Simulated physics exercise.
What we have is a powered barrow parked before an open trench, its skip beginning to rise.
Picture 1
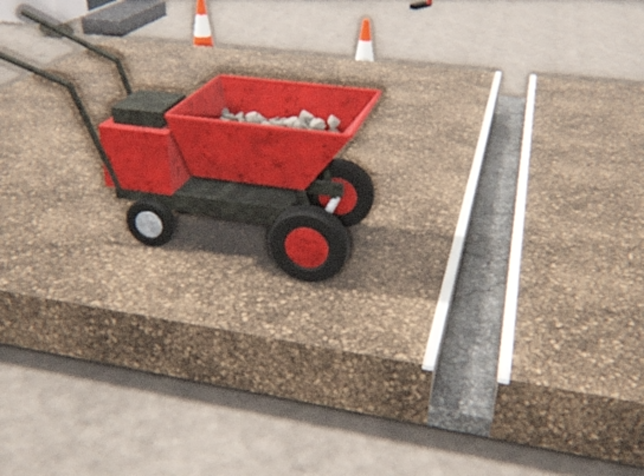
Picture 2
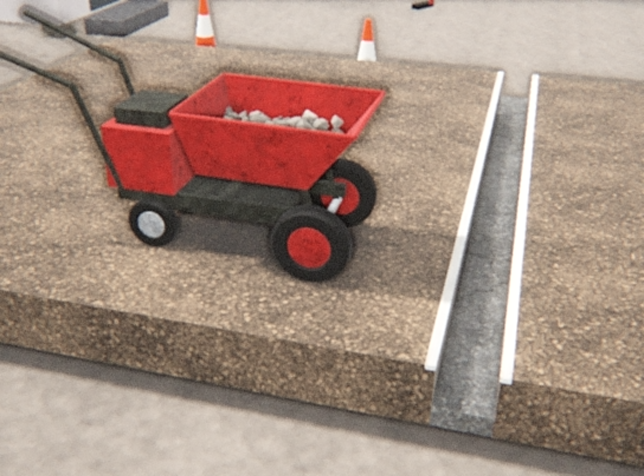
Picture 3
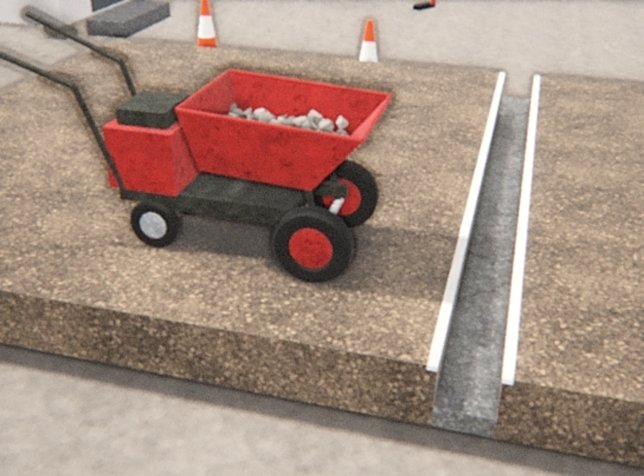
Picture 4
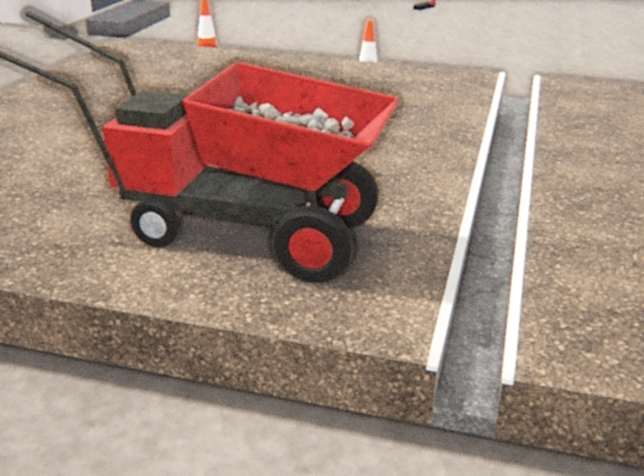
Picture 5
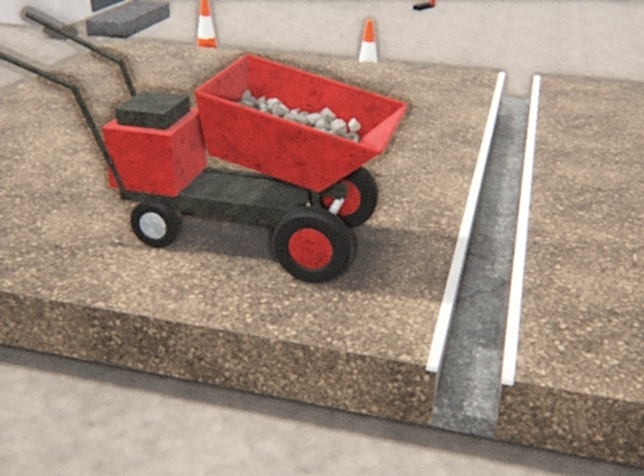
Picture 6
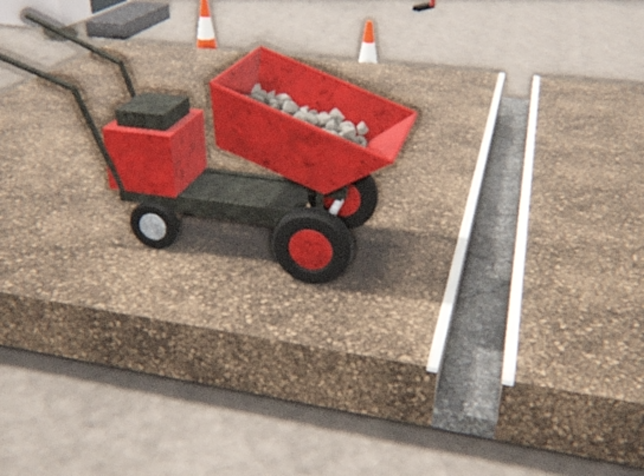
We see a red powered barrow loaded with broken grey stones standing left of a narrow, white-edged trench; its skip stays level briefly, then tilts forward to the right, its rear rising while the wheels remain in place.
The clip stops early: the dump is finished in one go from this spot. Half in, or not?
Between the edges lies over half of the load.
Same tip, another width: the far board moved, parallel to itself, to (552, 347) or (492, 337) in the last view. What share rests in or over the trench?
The first gives 90 %, the second 80 %.
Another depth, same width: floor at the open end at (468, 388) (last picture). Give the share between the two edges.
Near 70 %.
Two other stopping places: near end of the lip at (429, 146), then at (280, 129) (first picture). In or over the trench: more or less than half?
First below a half, then less than half.
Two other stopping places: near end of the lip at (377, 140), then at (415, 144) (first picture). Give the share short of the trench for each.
About 0 and 0 per cent.
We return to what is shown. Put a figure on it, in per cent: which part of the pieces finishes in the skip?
Roughly 0 in a hundred.
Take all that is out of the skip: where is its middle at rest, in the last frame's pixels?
Close to (480, 296).
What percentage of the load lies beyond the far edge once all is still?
Some 0 per cent.
Shortly afterwards, skip tipped steeply; the whole lot in the skip.
Next, skip tipped right over; near two thirds in the skip; a little short of the trench; near a third in or heaped over the trench.
Some moments later, skip tipped right over; a little in the skip; a little short of the trench; the bulk in or heaped over the trench; only a few beyond it.
In the end, skip tipped right over; only a few in the skip; a little short of the trench; all but a few in or heaped over the trench; only a few beyond it.
